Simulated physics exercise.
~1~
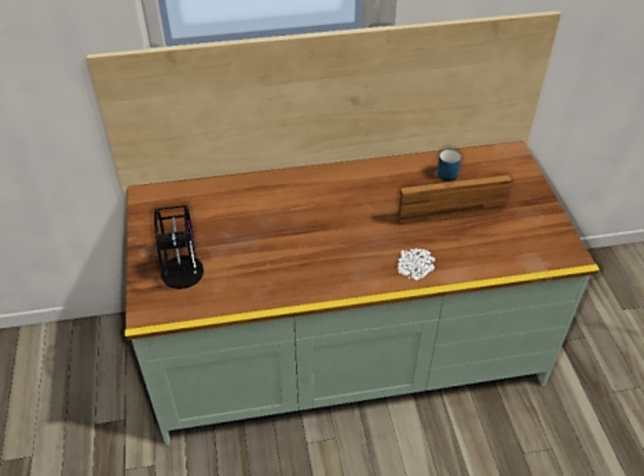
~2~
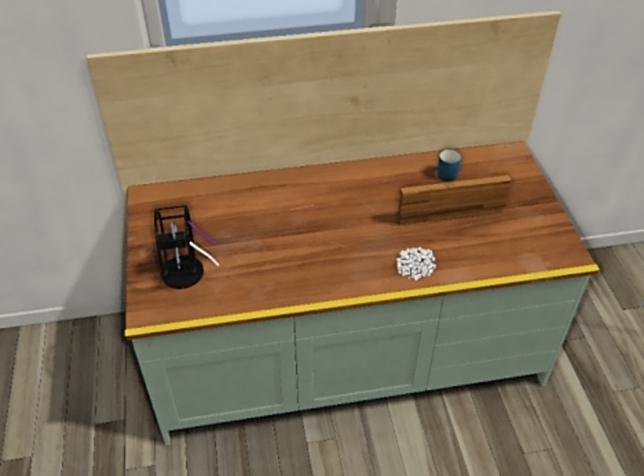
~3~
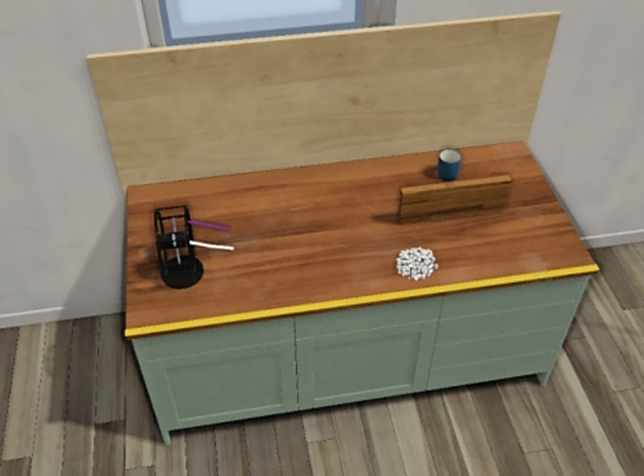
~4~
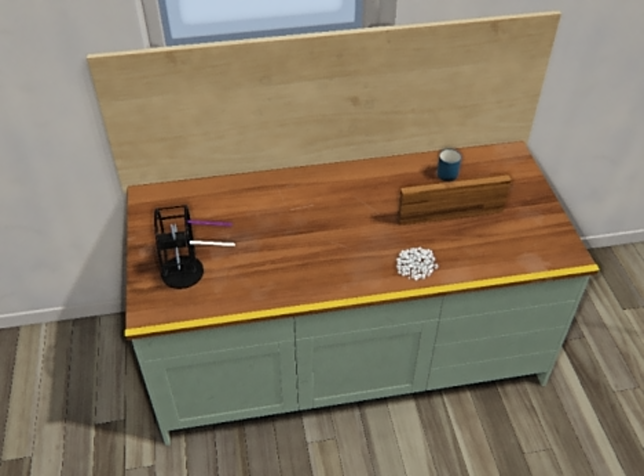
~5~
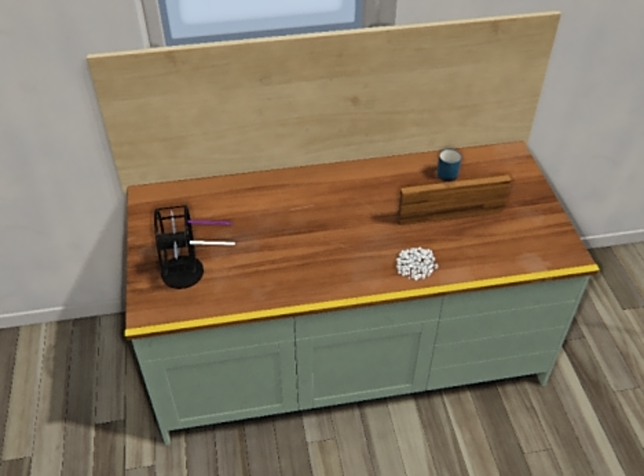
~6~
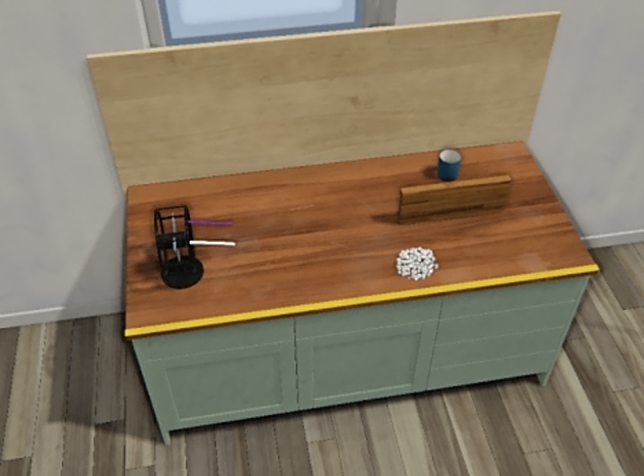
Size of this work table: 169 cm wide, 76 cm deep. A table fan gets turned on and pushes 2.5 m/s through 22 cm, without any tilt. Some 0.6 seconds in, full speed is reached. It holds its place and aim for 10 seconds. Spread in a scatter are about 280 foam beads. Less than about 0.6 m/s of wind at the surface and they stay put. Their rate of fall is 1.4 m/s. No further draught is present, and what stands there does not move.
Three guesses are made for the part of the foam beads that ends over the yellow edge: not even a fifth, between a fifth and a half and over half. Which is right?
The share exceeds one half.
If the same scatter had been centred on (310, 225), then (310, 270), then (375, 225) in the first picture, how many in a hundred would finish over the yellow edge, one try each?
0 %, 90 %, 0 %.
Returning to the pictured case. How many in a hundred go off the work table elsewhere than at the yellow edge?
Around 10 % of them.
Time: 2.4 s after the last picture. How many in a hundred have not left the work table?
Some 0 per cent.
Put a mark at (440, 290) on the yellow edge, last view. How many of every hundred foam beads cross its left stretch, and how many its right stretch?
Estimate: Left ~ 20 %; right ~ 70 %.
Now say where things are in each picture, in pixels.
The middle of the foam beads is near (415, 262), none has stirred yet and the mouth of the table fan is at (176, 240), in the first picture.
The middle of the foam beads is near (417, 263), none has stirred yet and the yellow edge is centred on (372, 302), in the second picture.
The middle of the foam beads is near (417, 263), none has stirred yet, the top of a board is at (456, 184) and the top of a mug is at (451, 156), in the third picture.
The middle of the foam beads is near (417, 263) and none has stirred yet, in the fourth picture.
The middle of the foam beads is near (417, 263) and none has stirred yet, in the fifth picture.
The middle of the foam beads is near (417, 263) and none has stirred yet, in the sixth picture.
Then, 1.2 s after the last picture, 91 % are over the yellow edge; 82 % have settled or left.
Then, 2.4 s after the last picture, 91 % are over the yellow edge; 100 % have settled or left.
Then, 4.7 s after the last picture, 91 % are over the yellow edge; 100 % have settled or left.
Then, 9.2 s after the last picture, at the end, 91 % are over the yellow edge.
